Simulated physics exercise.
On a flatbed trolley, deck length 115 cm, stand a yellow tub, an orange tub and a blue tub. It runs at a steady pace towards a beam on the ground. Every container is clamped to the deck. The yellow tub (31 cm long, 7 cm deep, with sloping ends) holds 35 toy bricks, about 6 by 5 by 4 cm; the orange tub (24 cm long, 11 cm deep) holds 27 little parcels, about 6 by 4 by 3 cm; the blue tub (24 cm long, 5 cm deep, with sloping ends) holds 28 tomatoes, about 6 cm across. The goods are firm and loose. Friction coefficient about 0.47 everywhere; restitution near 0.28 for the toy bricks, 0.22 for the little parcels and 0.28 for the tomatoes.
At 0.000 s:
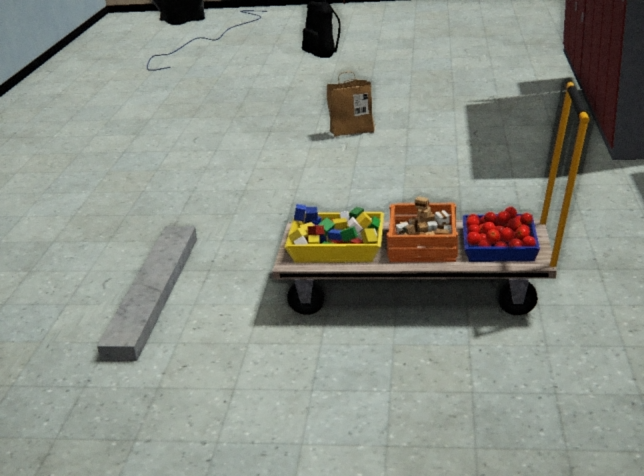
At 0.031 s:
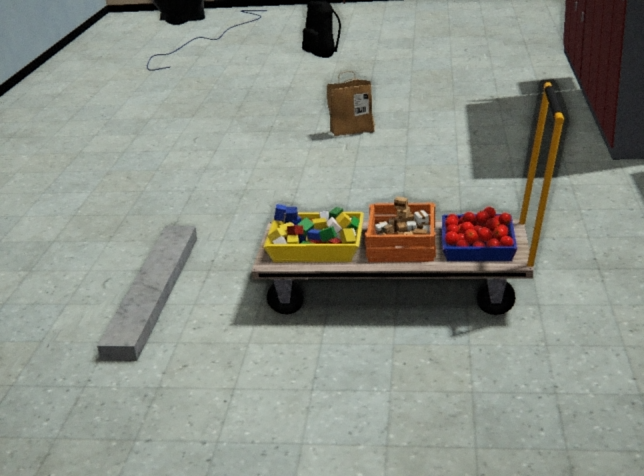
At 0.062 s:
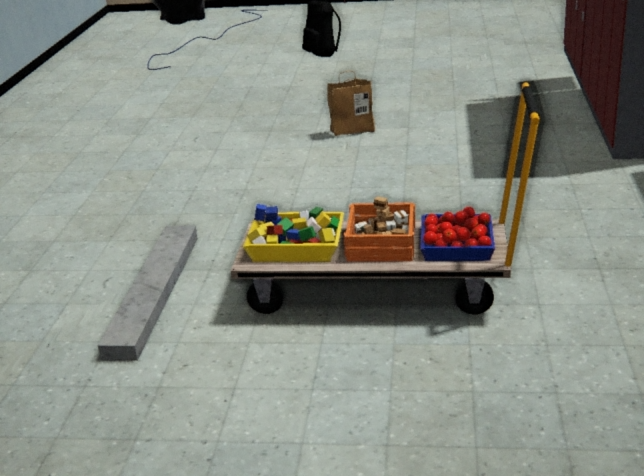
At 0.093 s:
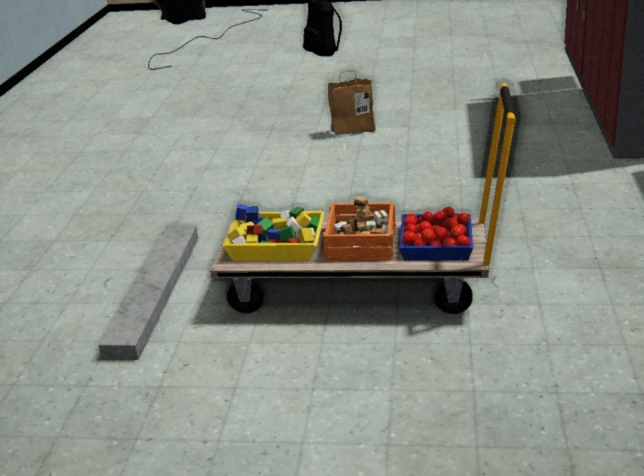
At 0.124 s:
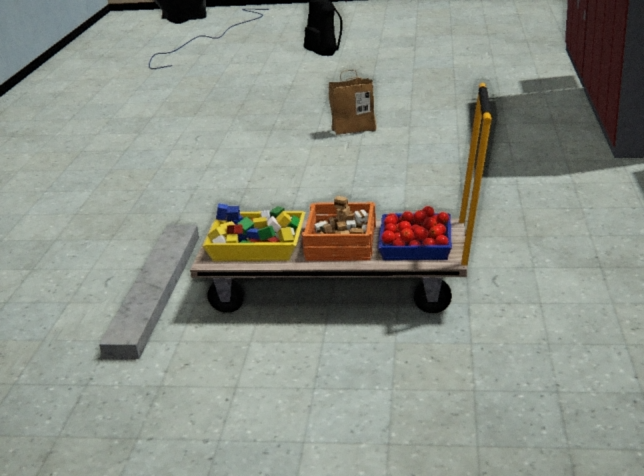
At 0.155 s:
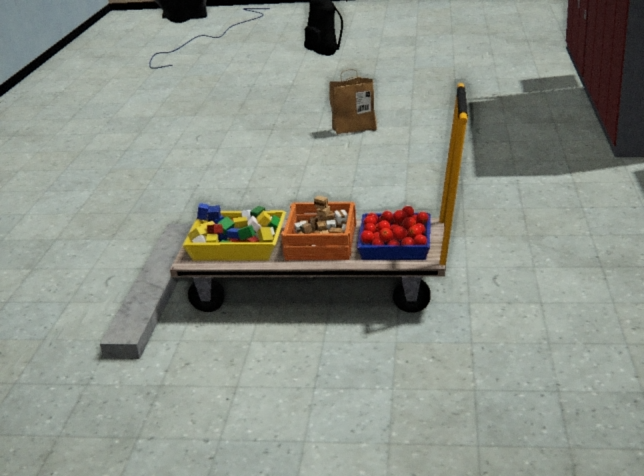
A flatbed trolley with a yellow-orange handle at its right end rolls steadily leftward across a pale tiled floor, seen from above and to the side. It carries a yellow tub of toy bricks, an orange tub of little parcels and a blue tub of tomatoes, left to right, with a paper bag behind. The gap to the grey beam closes while the camera pans very slightly.
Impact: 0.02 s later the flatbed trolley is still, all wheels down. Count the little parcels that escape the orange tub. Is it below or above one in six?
It sheds less than a sixth of them.
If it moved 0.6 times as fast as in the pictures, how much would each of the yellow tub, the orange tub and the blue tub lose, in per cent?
Then yellow tub 20, orange tub 0, blue tub 20 per cent.
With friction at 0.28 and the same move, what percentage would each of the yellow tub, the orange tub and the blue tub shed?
In that case yellow tub 50, orange tub 0, blue tub 40 per cent.
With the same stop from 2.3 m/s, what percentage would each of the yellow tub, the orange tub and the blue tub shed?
Then yellow tub 30, orange tub 0, blue tub 30 per cent.
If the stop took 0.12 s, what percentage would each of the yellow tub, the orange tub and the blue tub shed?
Then yellow tub 30, orange tub 0, blue tub 20 per cent.
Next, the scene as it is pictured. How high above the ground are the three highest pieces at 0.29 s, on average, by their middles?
Some 46 cm up.
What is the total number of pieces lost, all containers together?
Roughly 25 in all.
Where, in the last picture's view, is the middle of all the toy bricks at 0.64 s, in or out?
At about (184, 235).
After 0.19 s, the wheels strike.
After 0.29 s, 4 of 35 out of the yellow tub, 1 of 27 out of the orange tub and 2 of 28 out of the blue tub.
After 0.41 s, 9 of 35 out of the yellow tub, 1 of 27 out of the orange tub and 7 of 28 out of the blue tub.
After 0.64 s, 13 of 35 out of the yellow tub, 1 of 27 out of the orange tub and 10 of 28 out of the blue tub.
Final count (at 1.14 s), 13 of 35 out of the yellow tub, 1 of 27 out of the orange tub and 10 of 28 out of the blue tub. Asked share, 1 of 27, 4 per cent.
